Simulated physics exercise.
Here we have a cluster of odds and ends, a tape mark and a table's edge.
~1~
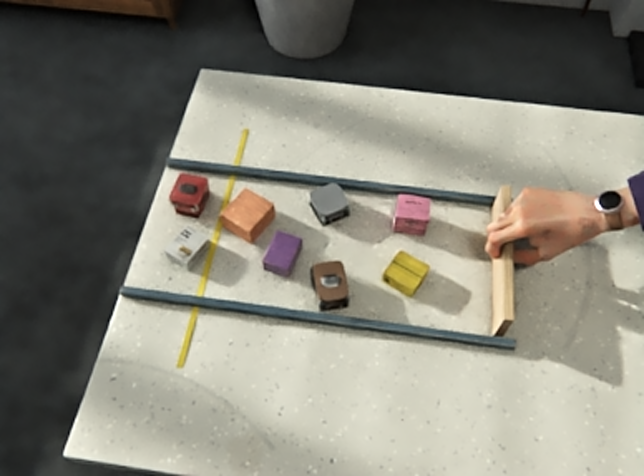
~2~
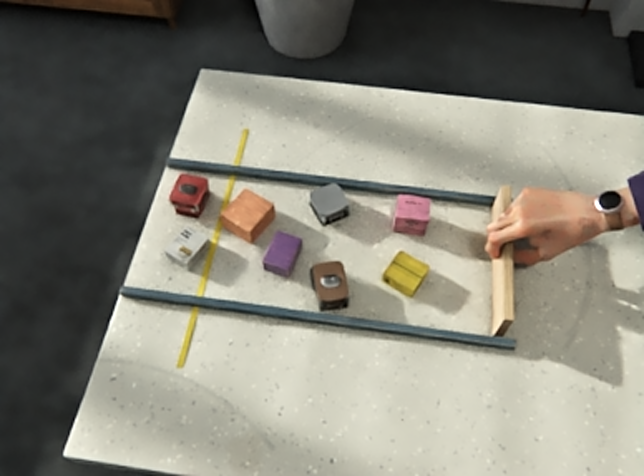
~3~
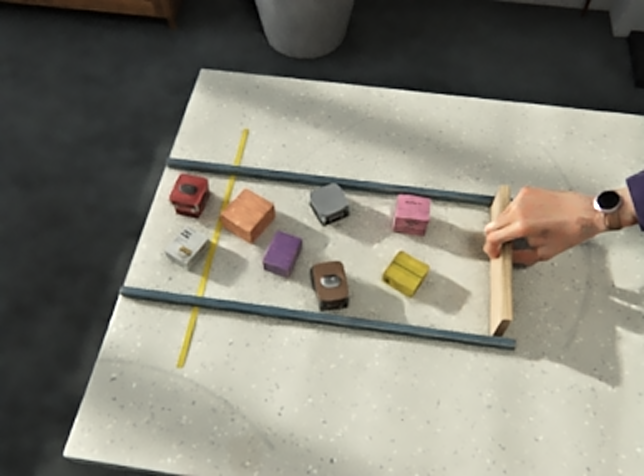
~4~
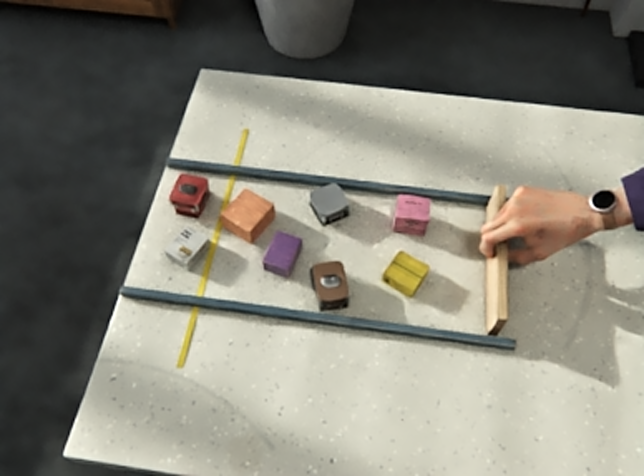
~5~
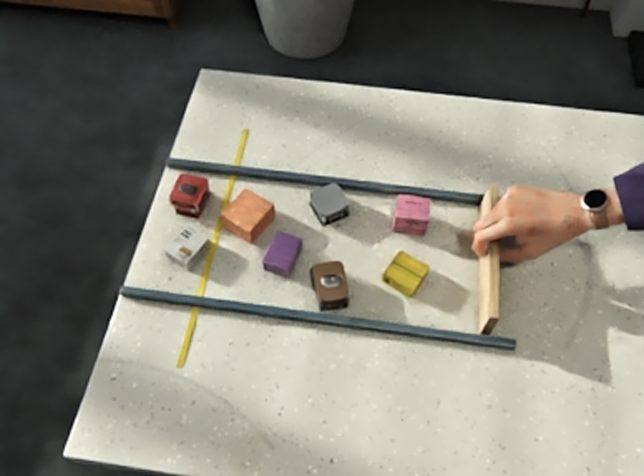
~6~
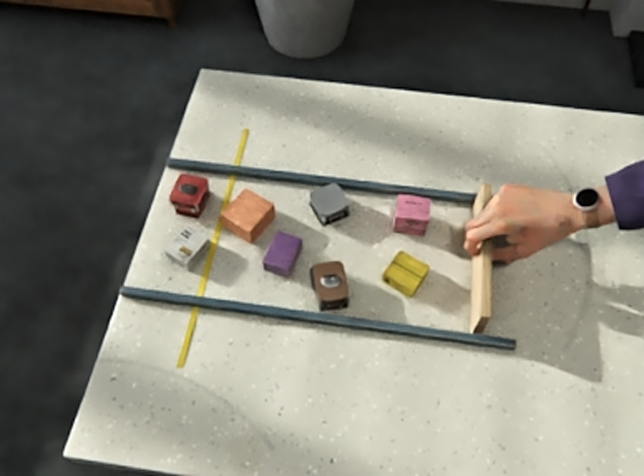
On a speckled table, a hand slides a wooden board slightly left toward scattered small blocks.
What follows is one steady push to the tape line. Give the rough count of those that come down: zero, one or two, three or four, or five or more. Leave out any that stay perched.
Here the number that fall off is one or two.
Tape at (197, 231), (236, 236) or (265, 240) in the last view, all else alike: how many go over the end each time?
Try by try, 2, 0 and 0.
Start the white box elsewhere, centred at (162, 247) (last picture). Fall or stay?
From there it tumbles off.
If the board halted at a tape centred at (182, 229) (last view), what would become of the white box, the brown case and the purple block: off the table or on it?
The white box goes over, the brown case does not fall, the purple block falls.
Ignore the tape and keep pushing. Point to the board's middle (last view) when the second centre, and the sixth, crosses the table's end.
About (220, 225), then (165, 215).
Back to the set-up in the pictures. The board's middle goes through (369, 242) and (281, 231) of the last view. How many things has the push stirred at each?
The counts are 4 and 7.
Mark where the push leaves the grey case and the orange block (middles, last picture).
First (183, 178), then (163, 209).
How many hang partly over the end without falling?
1 of them.
Soon after, none off yet; red case at rest near (191, 196); white box at rest near (188, 248); orange block at rest near (248, 216).
In the end, the number that fall off is one or two; gone, white box and red case.
